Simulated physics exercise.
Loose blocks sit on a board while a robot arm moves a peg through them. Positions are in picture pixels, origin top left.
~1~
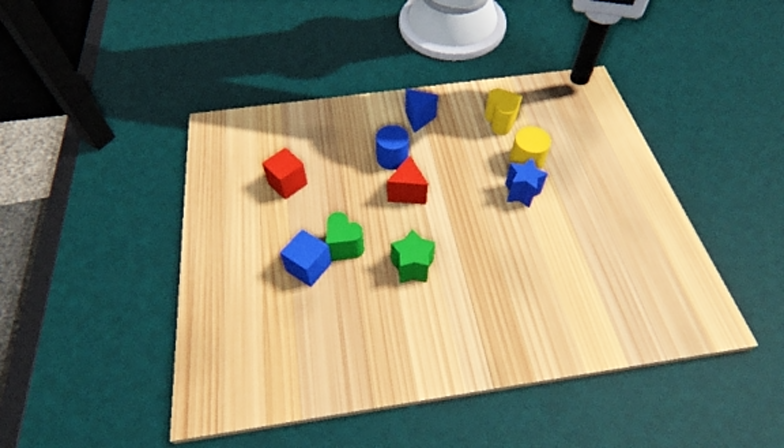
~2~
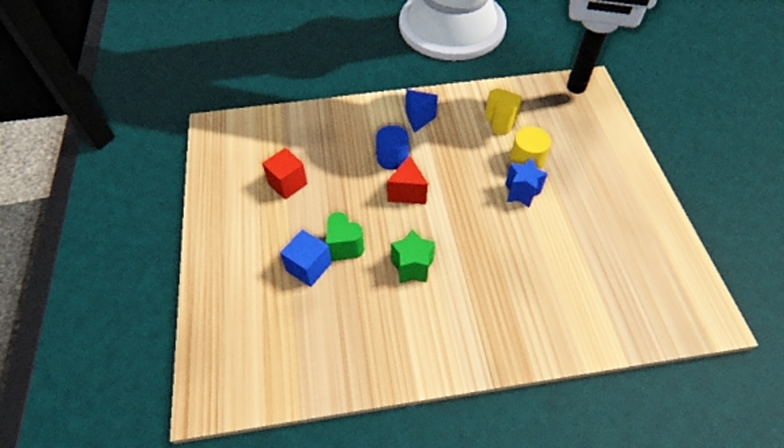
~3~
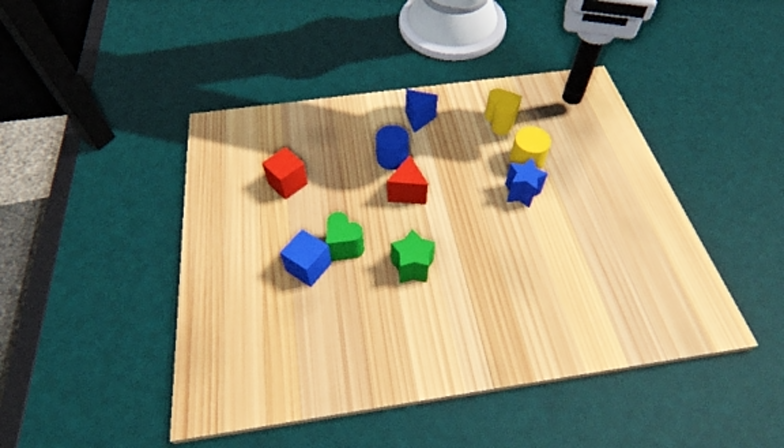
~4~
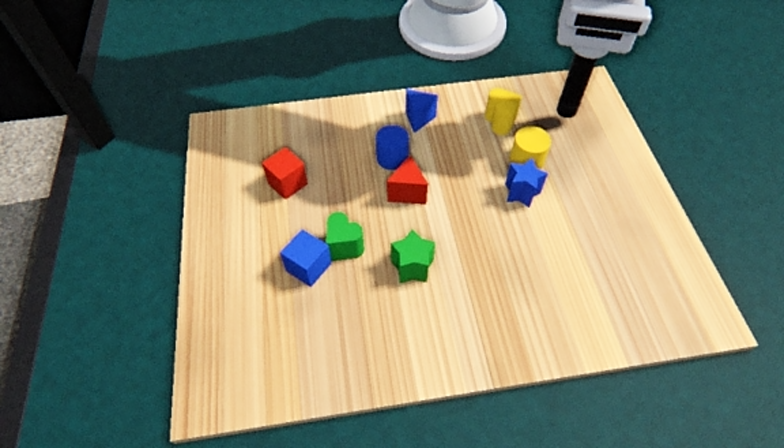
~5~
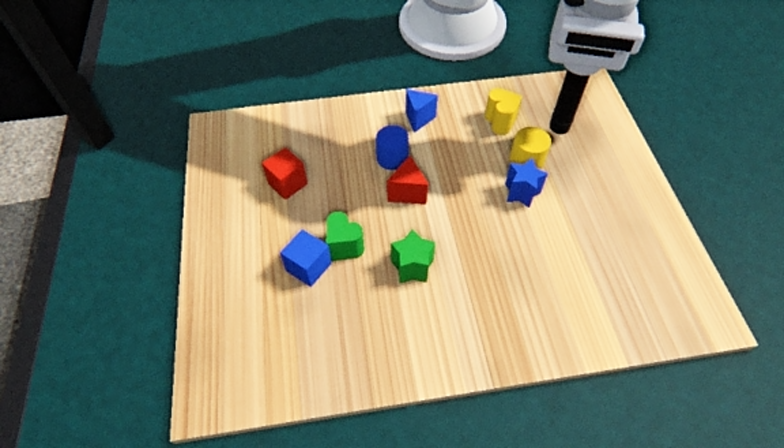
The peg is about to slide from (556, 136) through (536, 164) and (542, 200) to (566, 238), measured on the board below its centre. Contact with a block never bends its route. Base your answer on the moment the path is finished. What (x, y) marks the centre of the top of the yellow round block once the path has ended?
The answer is (510, 152).
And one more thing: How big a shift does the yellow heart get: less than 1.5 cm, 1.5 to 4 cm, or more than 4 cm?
Up to 1.5 cm.
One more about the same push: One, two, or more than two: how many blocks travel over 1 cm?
By the end of the path, two blocks have moved more than about a centimetre.
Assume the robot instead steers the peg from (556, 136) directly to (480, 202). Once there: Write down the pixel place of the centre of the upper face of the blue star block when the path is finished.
The middle of the upper face of the blue star block will lie at about (524, 188) in the picture.
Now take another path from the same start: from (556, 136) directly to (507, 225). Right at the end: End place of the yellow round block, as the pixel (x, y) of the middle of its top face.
That would be at about pixel (510, 151).
What follows on the original path. One third of the way, peg at (539, 156); yellow round block at (516, 150).
Two thirds of the way, peg at (545, 192); blue star block at (526, 184), turned 20° clockwise; yellow round block at (510, 152).
At the end, peg at (569, 230); yellow heart still; blue star block at (526, 185), turned 30° clockwise; yellow round block at (510, 152).
